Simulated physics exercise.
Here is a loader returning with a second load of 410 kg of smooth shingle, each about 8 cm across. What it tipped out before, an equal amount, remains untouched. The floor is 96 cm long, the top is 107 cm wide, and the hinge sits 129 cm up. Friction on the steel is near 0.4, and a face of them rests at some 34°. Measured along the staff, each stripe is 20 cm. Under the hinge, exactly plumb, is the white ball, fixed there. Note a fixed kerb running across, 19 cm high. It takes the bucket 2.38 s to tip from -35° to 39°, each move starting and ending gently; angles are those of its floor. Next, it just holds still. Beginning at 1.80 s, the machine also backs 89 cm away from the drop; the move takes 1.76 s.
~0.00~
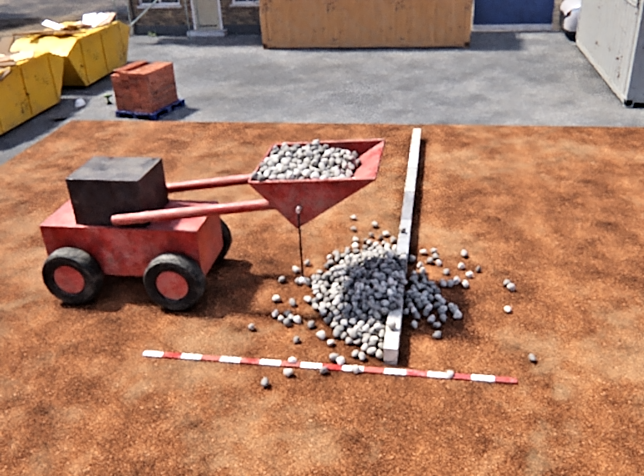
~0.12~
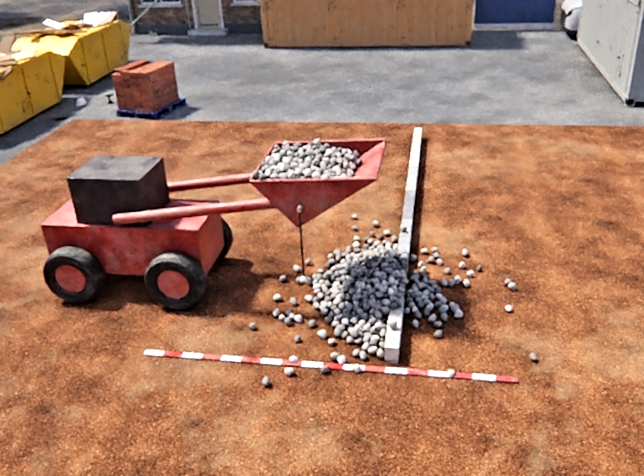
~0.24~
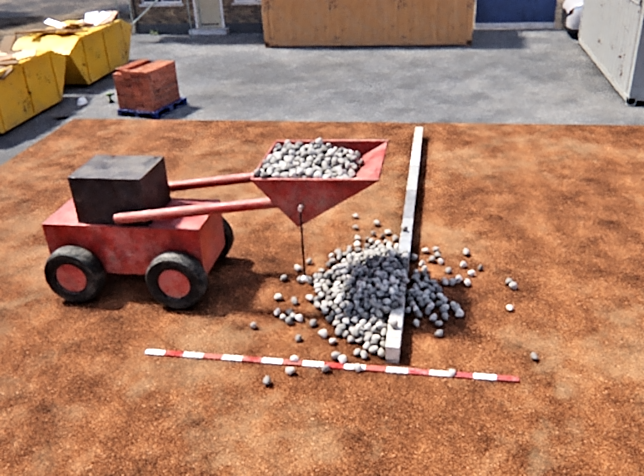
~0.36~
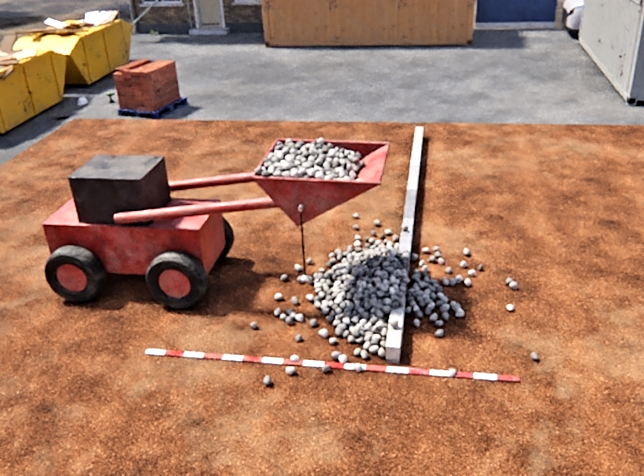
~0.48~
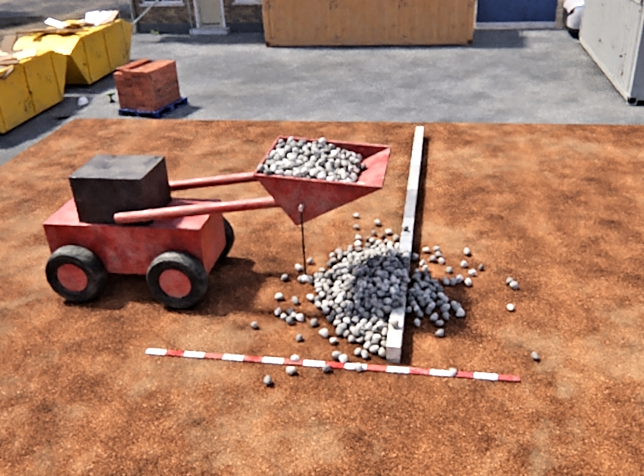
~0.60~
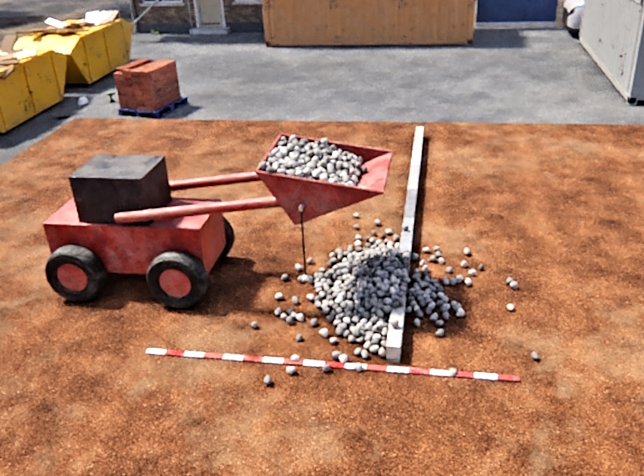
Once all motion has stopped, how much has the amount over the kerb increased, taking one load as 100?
It has increased by some 45 per cent.
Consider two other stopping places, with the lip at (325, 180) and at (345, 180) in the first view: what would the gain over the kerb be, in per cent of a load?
0 %, then 15 %.
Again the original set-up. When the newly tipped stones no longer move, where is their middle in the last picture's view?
Their centre ends up near (391, 282).
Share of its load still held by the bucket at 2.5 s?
It still holds about 5 per cent.
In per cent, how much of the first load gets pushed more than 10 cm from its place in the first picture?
Roughly 20 % of them.
After 1.8 s the floor is at 27°; in per cent of one load, 88 in the bucket, 101 on this side of the kerb, 11 over the kerb; the foremost stones are at (494, 286).
After 2.5 s the floor is at 39°; in per cent of one load, 3 in the bucket, 151 on this side of the kerb, 46 over the kerb; the foremost stones are at (508, 295).
After 4.0 s the floor is at 39°; in per cent of one load, 0 in the bucket, 144 on this side of the kerb, 56 over the kerb; the foremost stones are at (532, 300).
After 6.6 s the floor is at 39°; in per cent of one load, 0 in the bucket, 144 on this side of the kerb, 56 over the kerb; the foremost stones are at (532, 300). Net gain over the kerb, 45.
